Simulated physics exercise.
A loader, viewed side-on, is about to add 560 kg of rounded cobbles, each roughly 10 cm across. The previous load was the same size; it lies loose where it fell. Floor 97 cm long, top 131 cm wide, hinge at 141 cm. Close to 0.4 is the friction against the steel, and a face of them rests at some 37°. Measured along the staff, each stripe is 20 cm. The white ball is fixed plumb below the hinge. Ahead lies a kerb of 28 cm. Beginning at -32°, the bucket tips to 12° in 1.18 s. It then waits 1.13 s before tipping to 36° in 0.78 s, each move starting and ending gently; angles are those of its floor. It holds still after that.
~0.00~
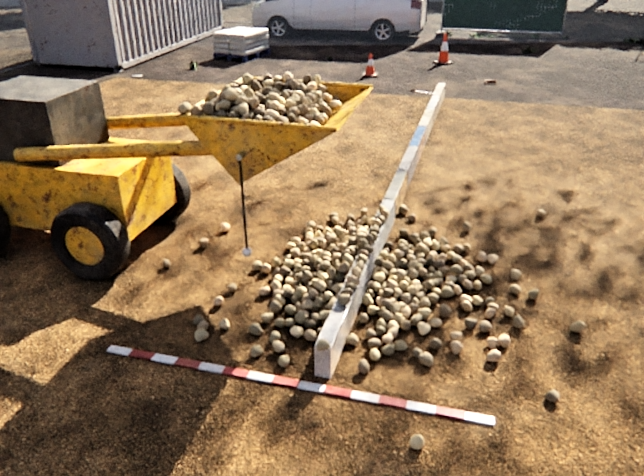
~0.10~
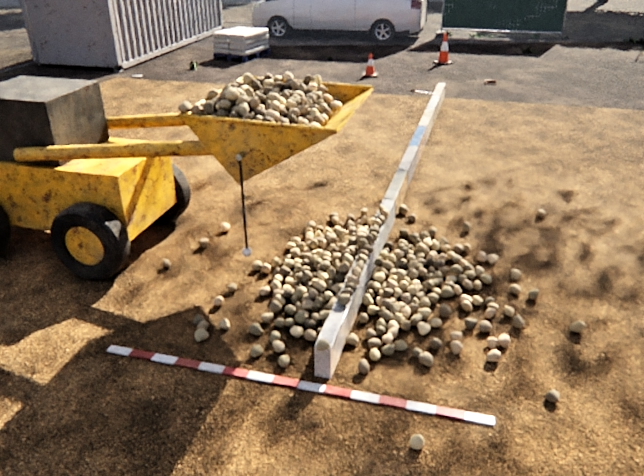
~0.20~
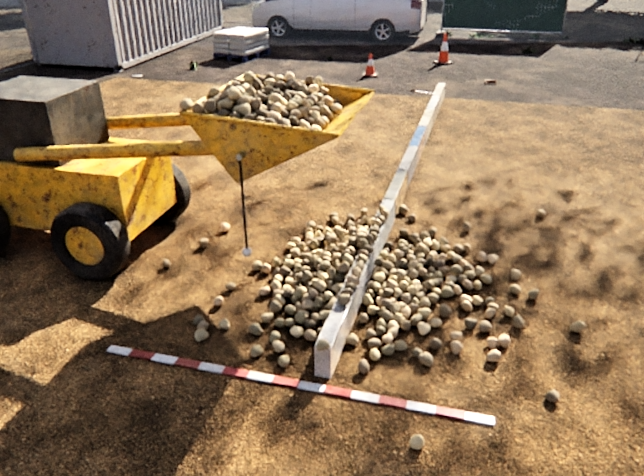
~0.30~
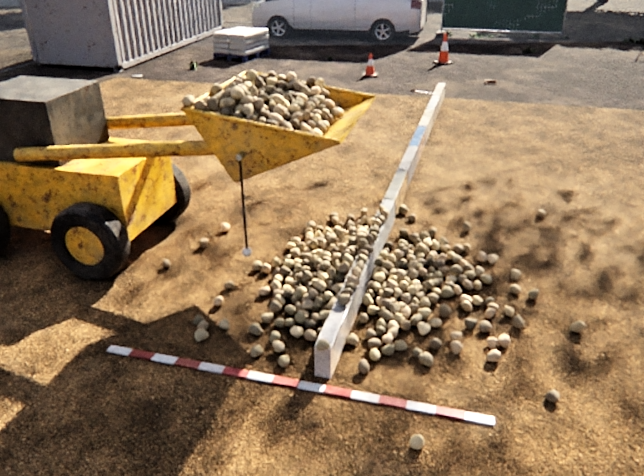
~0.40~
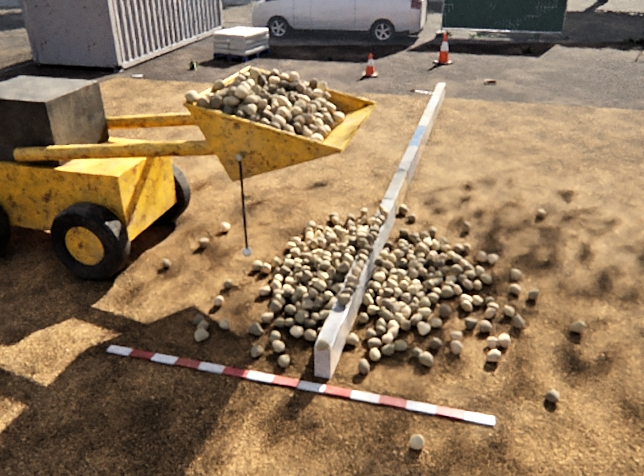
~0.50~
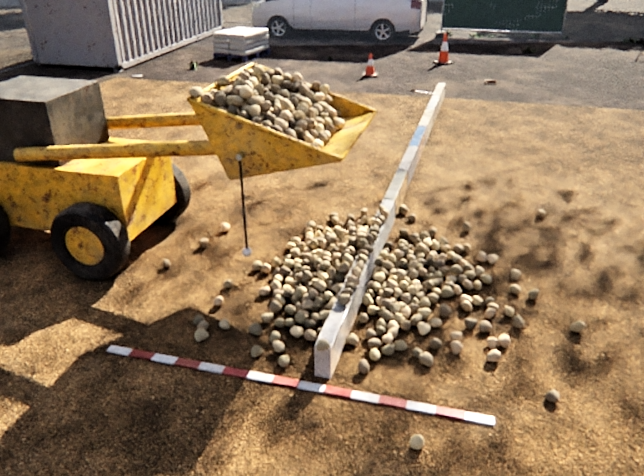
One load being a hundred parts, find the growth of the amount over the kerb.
A growth of about 76 parts in a hundred.
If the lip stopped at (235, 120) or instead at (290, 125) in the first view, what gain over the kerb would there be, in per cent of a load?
Close to 0 per cent, followed by close to 15 per cent.
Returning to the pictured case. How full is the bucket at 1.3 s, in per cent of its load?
Some 100 %, roughly, is held.
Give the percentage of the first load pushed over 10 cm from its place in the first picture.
10 per cent.
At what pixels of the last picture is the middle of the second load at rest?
Roughly pixel (392, 267) in the last view.
After 0.9 s the floor is at 5°; in per cent of one load, 100 in the bucket, 62 on this side of the kerb, 39 over the kerb; the foremost stones are at (532, 297).
After 1.3 s the floor is at 12°; in per cent of one load, 99 in the bucket, 63 on this side of the kerb, 39 over the kerb; the foremost stones are at (532, 297).
After 3.5 s the floor is at 36°; in per cent of one load, 3 in the bucket, 95 on this side of the kerb, 102 over the kerb; the foremost stones are at (534, 296).
After 6.4 s the floor is at 36°; in per cent of one load, 0 in the bucket, 85 on this side of the kerb, 115 over the kerb; the foremost stones are at (537, 293). Net gain over the kerb, 76.
